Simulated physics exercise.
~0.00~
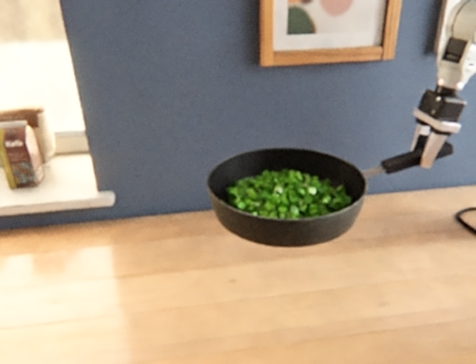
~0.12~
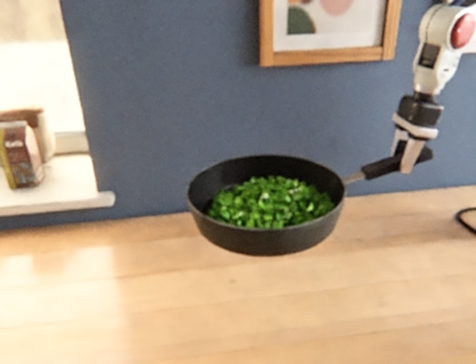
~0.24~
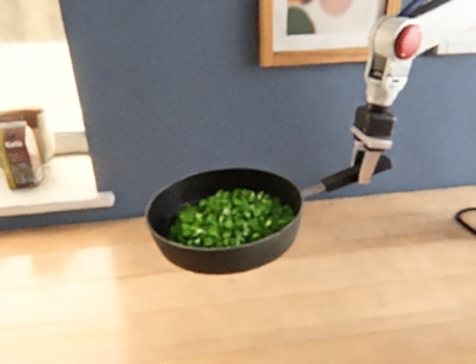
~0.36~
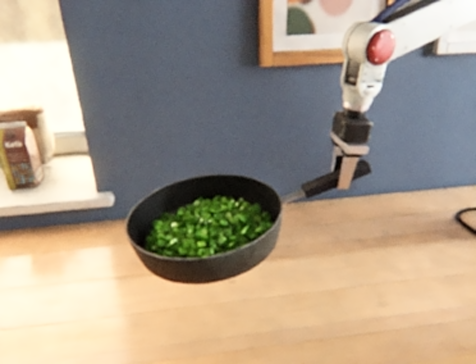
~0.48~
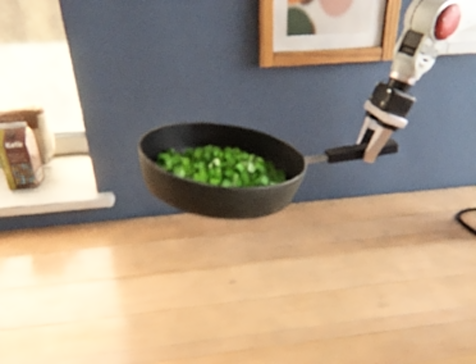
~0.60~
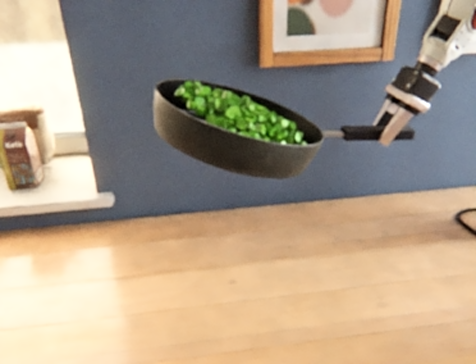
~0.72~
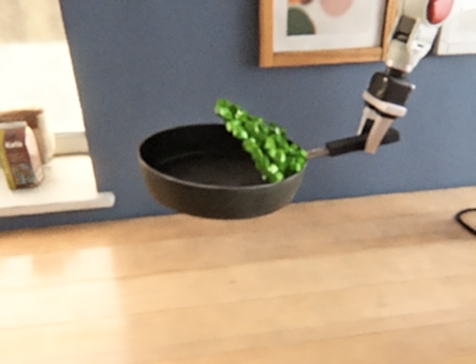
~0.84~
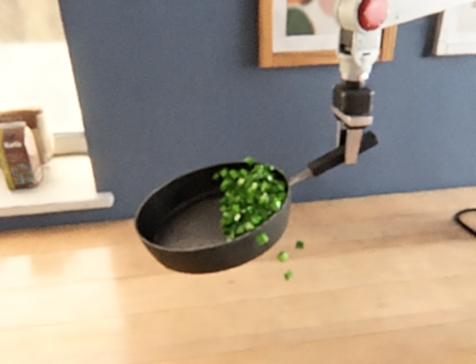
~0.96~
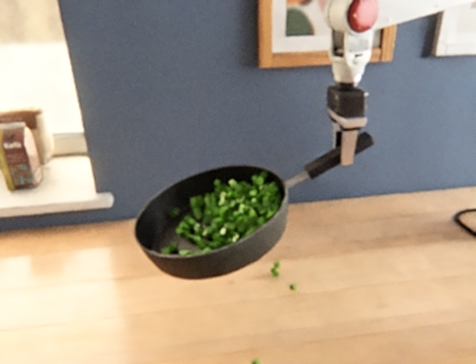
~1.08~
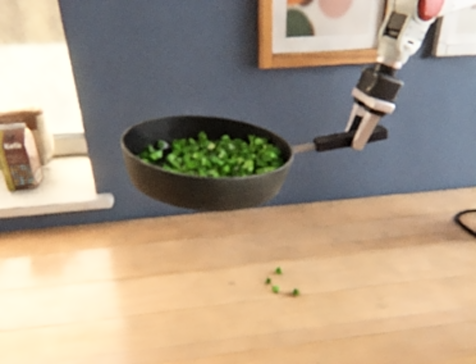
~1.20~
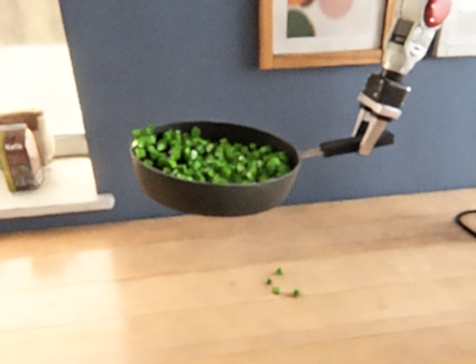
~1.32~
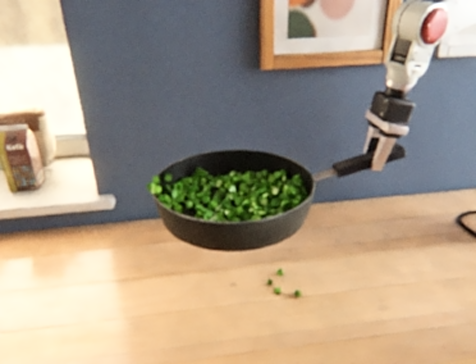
The clip opens with a robot arm holding a black frying pan full of chopped green vegetables above a wooden counter, against a blue wall. The arm carries the pan to the left and slightly down. It then lifts the pan and tilts it, and the pieces rise in a heap and bunch toward the handle side as the pan drops. A few pieces spill over the rim and fall while the rest spread back across the pan. The arm raises it again, then lowers it level, with most pieces still inside and a few lying on the counter.
